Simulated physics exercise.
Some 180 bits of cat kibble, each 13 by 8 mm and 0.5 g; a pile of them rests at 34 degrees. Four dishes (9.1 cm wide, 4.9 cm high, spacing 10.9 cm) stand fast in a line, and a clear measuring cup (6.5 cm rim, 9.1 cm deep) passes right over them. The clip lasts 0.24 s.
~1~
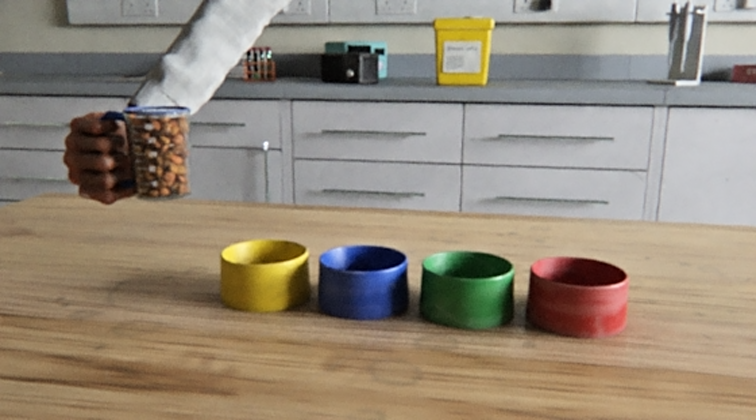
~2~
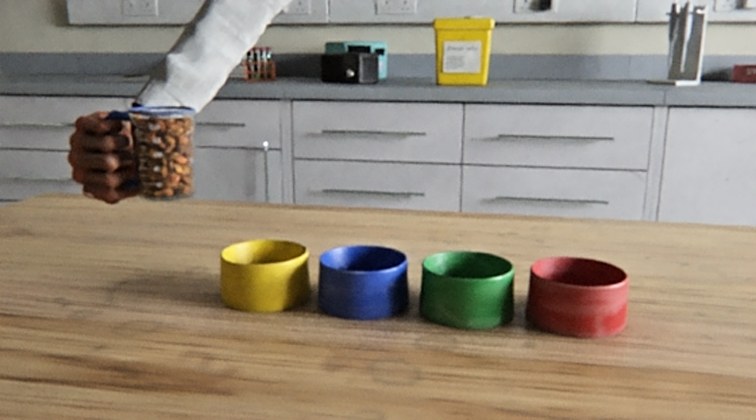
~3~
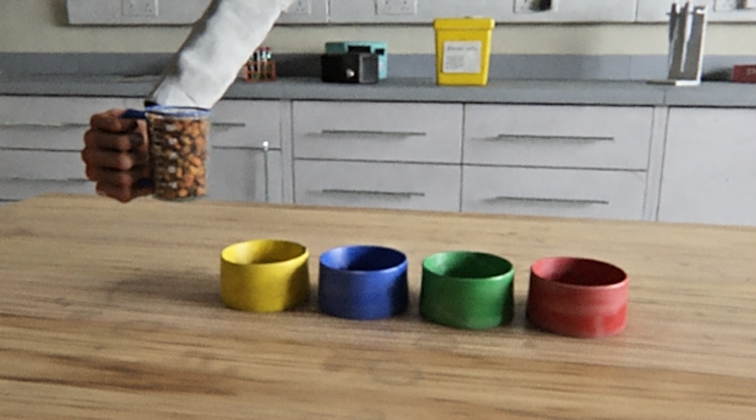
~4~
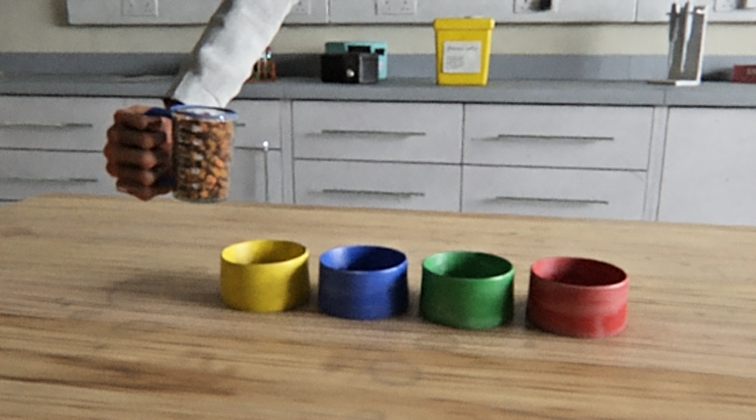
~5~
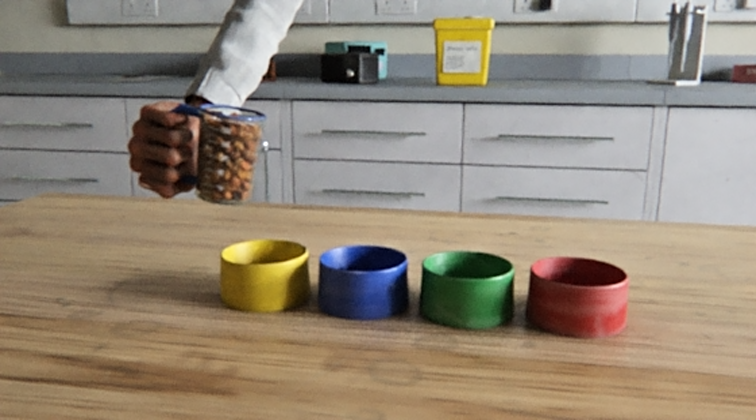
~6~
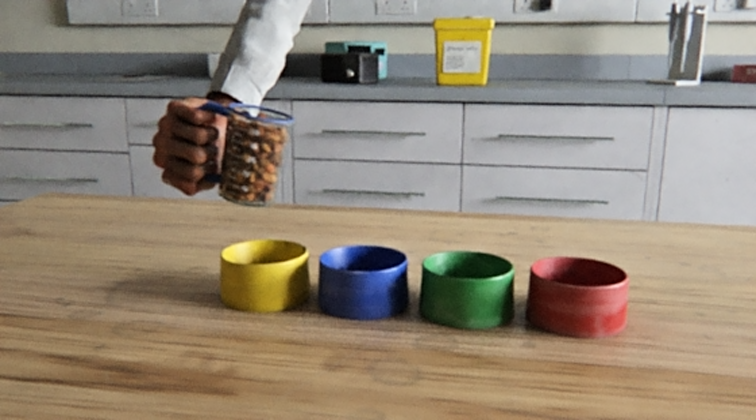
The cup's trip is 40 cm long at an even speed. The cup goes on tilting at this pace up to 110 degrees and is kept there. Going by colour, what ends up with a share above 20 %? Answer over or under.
Red over, blue under, green under, yellow under, counter under.
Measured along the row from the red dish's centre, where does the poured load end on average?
Some 2 cm to the right.
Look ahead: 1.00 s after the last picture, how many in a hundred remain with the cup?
Roughly 95 per cent.
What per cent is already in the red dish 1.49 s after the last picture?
Near 35 per cent so far.
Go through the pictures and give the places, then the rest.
The first frame shows cup at (160, 153), tilt 0 degrees, lip at (185, 111), moved 0.0 cm; middle of the pieces at (166, 153); yellow dish at (265, 252); blue dish at (363, 258); green dish at (468, 265); red dish at (579, 272).
The second frame shows cup at (165, 153), tilt 1 degrees, lip at (191, 111), moved 0.6 cm; middle of the pieces at (170, 153).
The third frame shows cup at (180, 153), tilt 3 degrees, lip at (207, 113), moved 2.3 cm; middle of the pieces at (185, 154).
The fourth frame shows cup at (203, 154), tilt 6 degrees, lip at (234, 115), moved 4.9 cm; middle of the pieces at (208, 155).
The fifth frame shows cup at (228, 155), tilt 10 degrees, lip at (263, 118), moved 7.8 cm; middle of the pieces at (234, 156).
The sixth frame shows cup at (254, 156), tilt 13 degrees, lip at (291, 121), moved 10.6 cm; middle of the pieces at (259, 158); yellow dish at (265, 252); blue dish at (363, 258); green dish at (468, 265); red dish at (579, 272).
Then, 0.60 s after the last picture, tilt 59 degrees; cup holds 95 %.
Then, 1.00 s after the last picture, tilt 89 degrees; cup holds 95 %.
Then, 1.49 s after the last picture, tilt 110 degrees; cup holds 55 %, red 35 %.
In the end, red 90 %, blue 0 %, green 0 %, yellow 0 %, counter 10 %, cup 5 %.
